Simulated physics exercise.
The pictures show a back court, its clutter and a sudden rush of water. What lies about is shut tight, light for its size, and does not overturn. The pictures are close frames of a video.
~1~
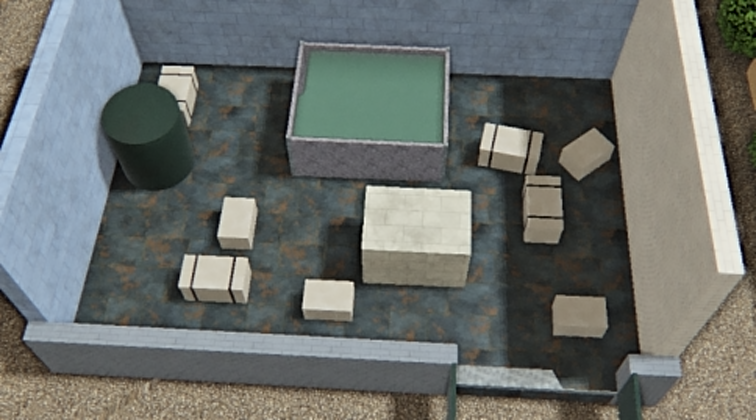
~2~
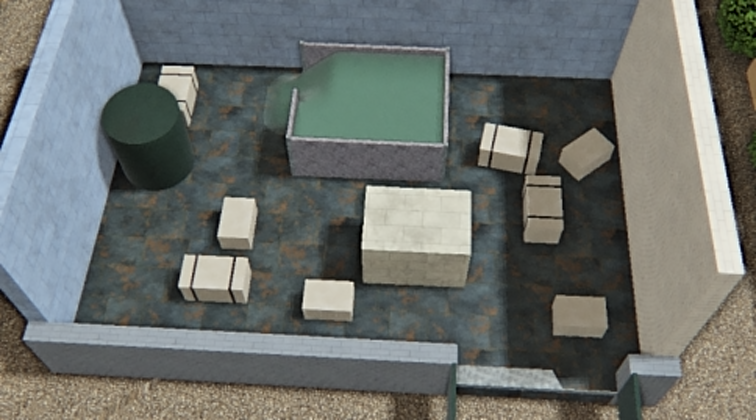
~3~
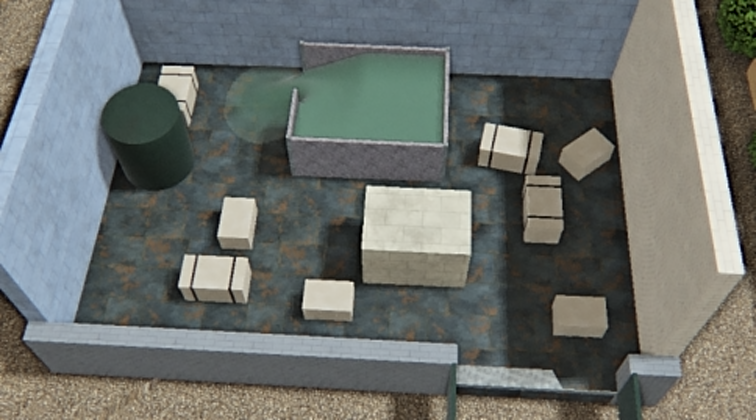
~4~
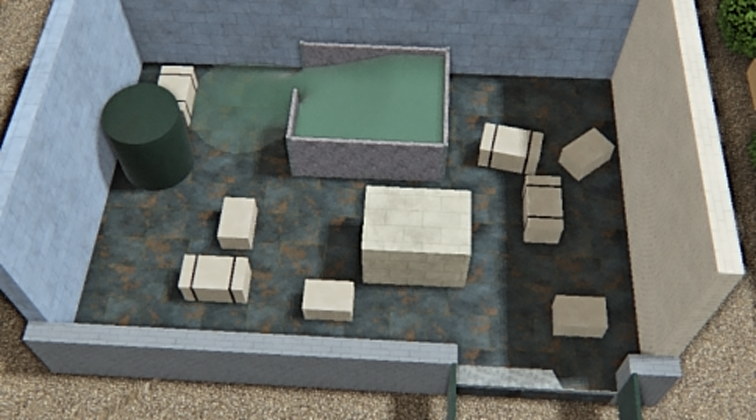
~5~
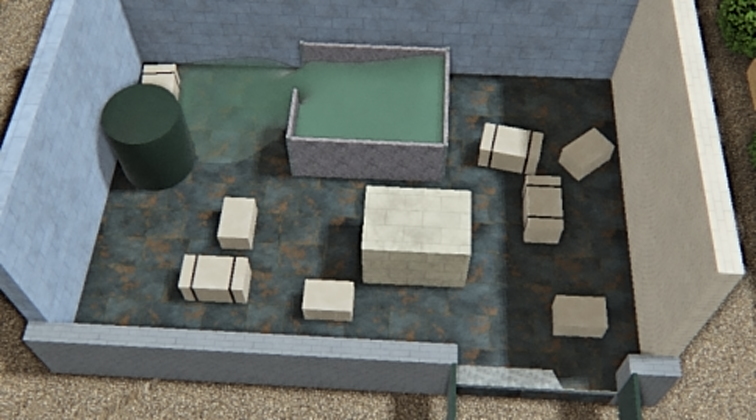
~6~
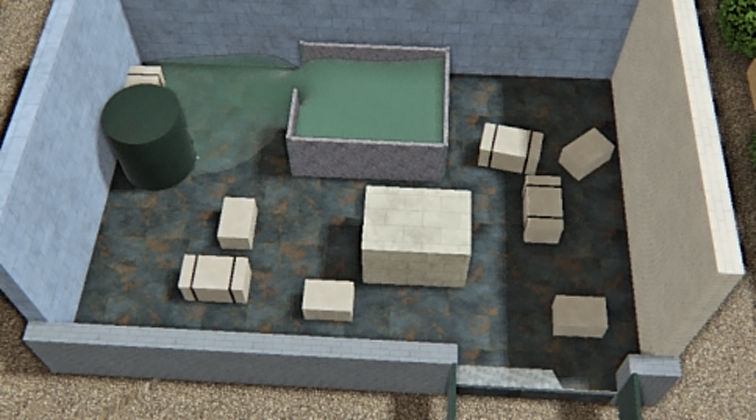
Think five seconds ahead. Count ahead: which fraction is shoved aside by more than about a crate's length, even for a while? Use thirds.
That comes to between one and two thirds.
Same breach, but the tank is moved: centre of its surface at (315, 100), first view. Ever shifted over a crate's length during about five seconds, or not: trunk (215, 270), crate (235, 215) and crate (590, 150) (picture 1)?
In turn: Pushed that far, moved that far, short of that.
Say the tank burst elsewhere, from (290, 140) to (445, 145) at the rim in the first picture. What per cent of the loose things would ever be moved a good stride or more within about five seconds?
Some 90 per cent.
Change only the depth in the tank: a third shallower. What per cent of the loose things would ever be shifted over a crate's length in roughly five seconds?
Close to 40 %.
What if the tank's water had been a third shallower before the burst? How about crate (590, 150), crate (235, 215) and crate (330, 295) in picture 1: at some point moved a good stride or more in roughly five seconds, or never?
As listed: No, shifted that much, not that far.
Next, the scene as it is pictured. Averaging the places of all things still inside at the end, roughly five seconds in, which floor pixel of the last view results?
Roughly at (427, 266).
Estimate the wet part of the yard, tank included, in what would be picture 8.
Some 20 per cent.
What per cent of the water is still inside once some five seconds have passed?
Close to 100 %.
A moment on, 0 of 8 are well off their spots; 1 afloat.
Next, 0 of 8 are well off their spots; 1 afloat.
Later, 2 of 8 are well off their spots; 2 afloat.
In the end, 4 of 8 are well off their spots, and 4 have been at some point; 3 afloat.
